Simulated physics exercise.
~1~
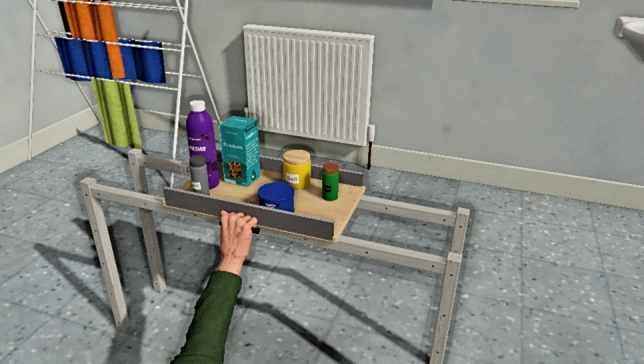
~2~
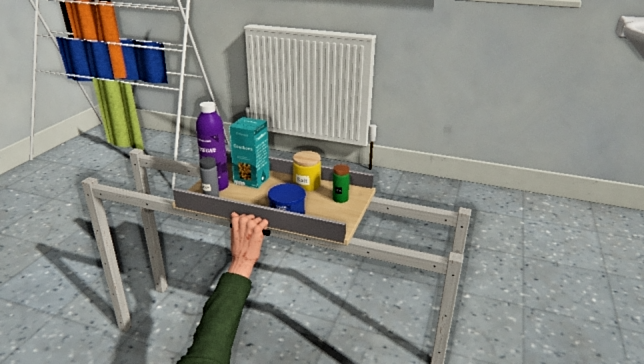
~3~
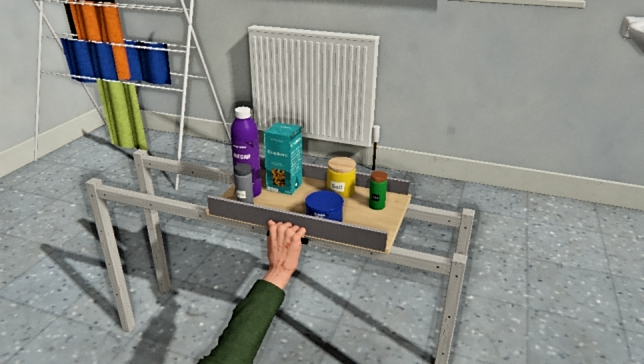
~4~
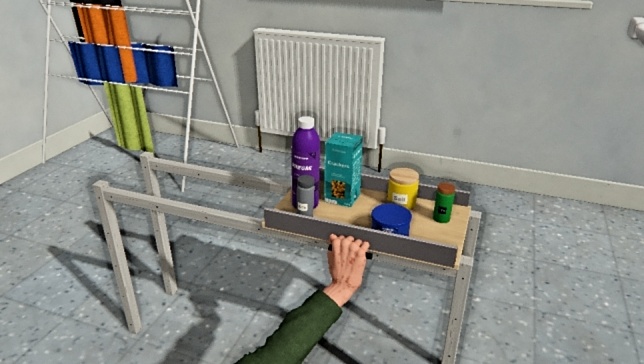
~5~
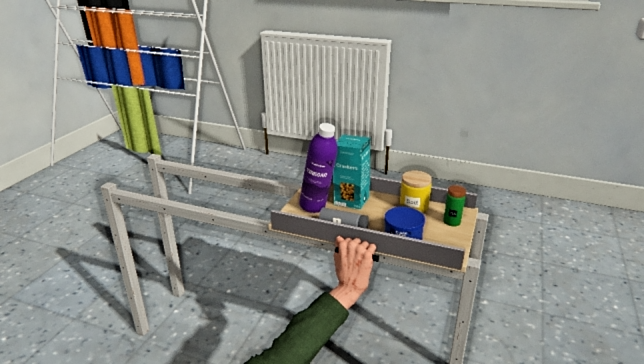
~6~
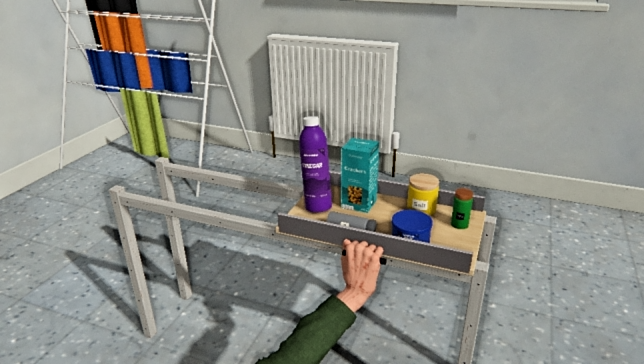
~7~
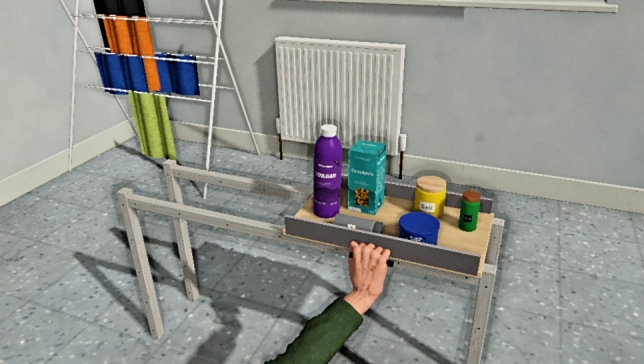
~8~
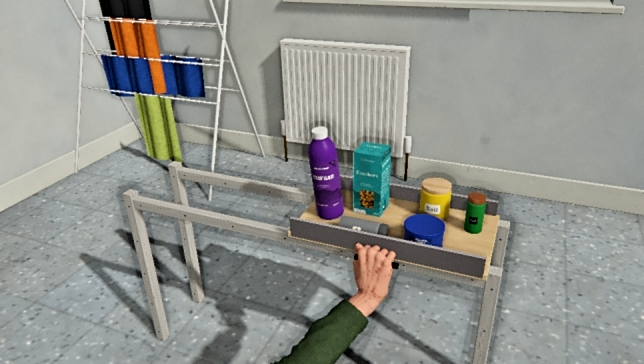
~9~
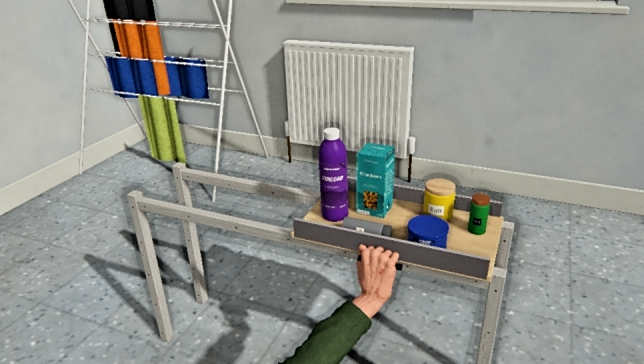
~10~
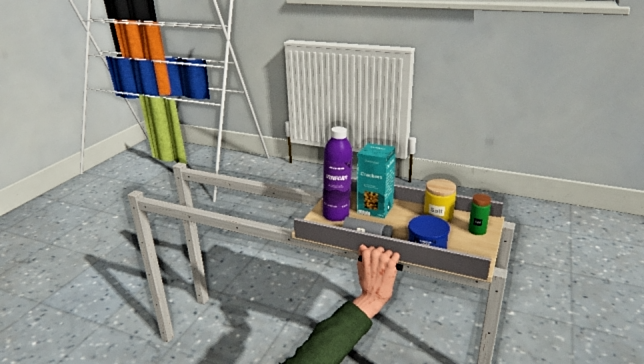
A hand in a green sleeve grips the near side of a shallow wooden tray resting on a grey metal frame, seen from above in a grey-walled room with a tiled floor, a white radiator and a rack of colourful rolls behind. On the tray stand a purple bottle, a small grey shaker, a turquoise carton, a yellow jar, a blue tub and a green shaker. The hand slides the tray rightward, faster and faster, until it stops abruptly at the frame's right end. The grey shaker topples and the purple bottle rocks, then settles upright. Finally, only the grey shaker lies on its side.
